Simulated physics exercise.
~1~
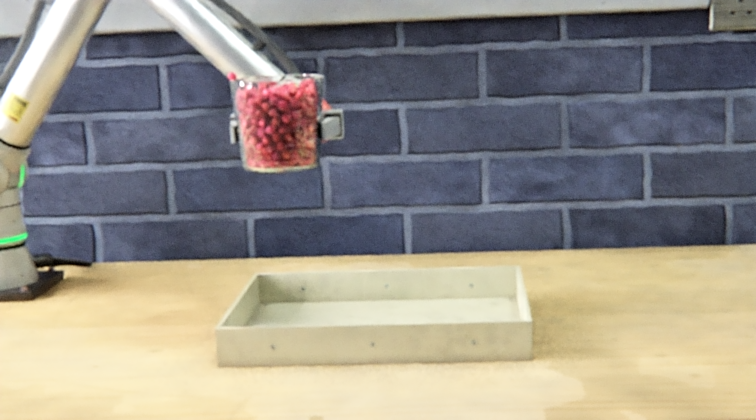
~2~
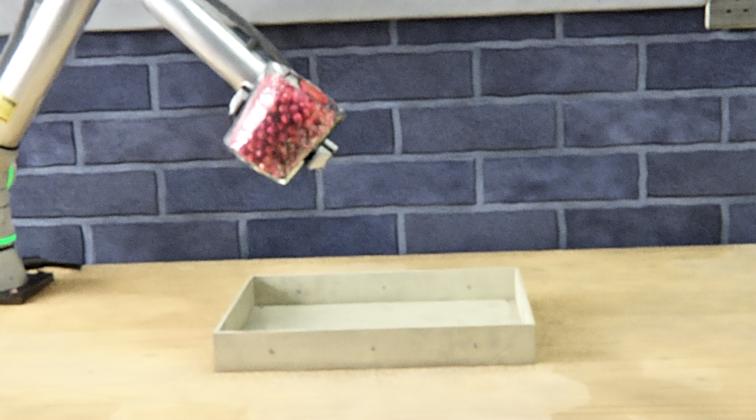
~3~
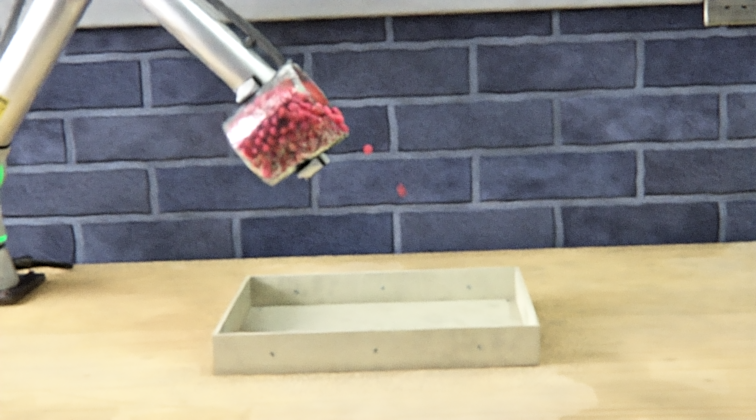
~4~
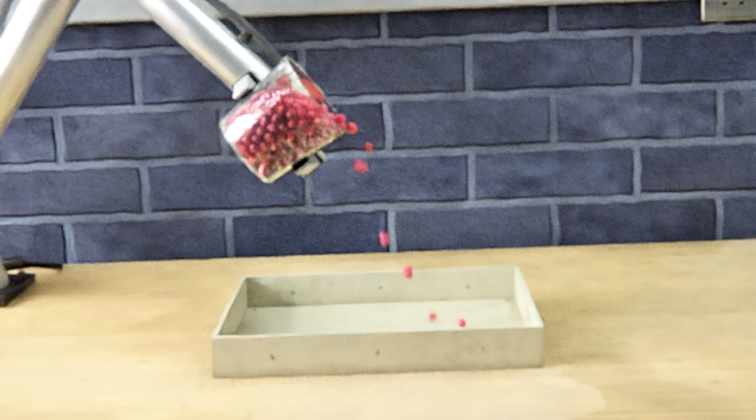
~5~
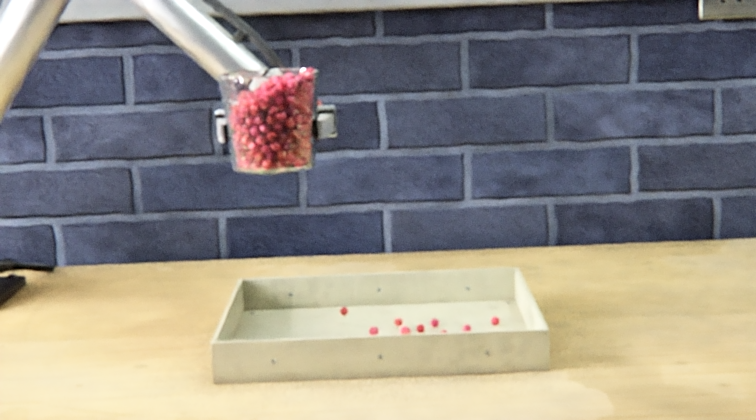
A robot arm tips a cup of red beads, spills a few into a tray, and straightens it.
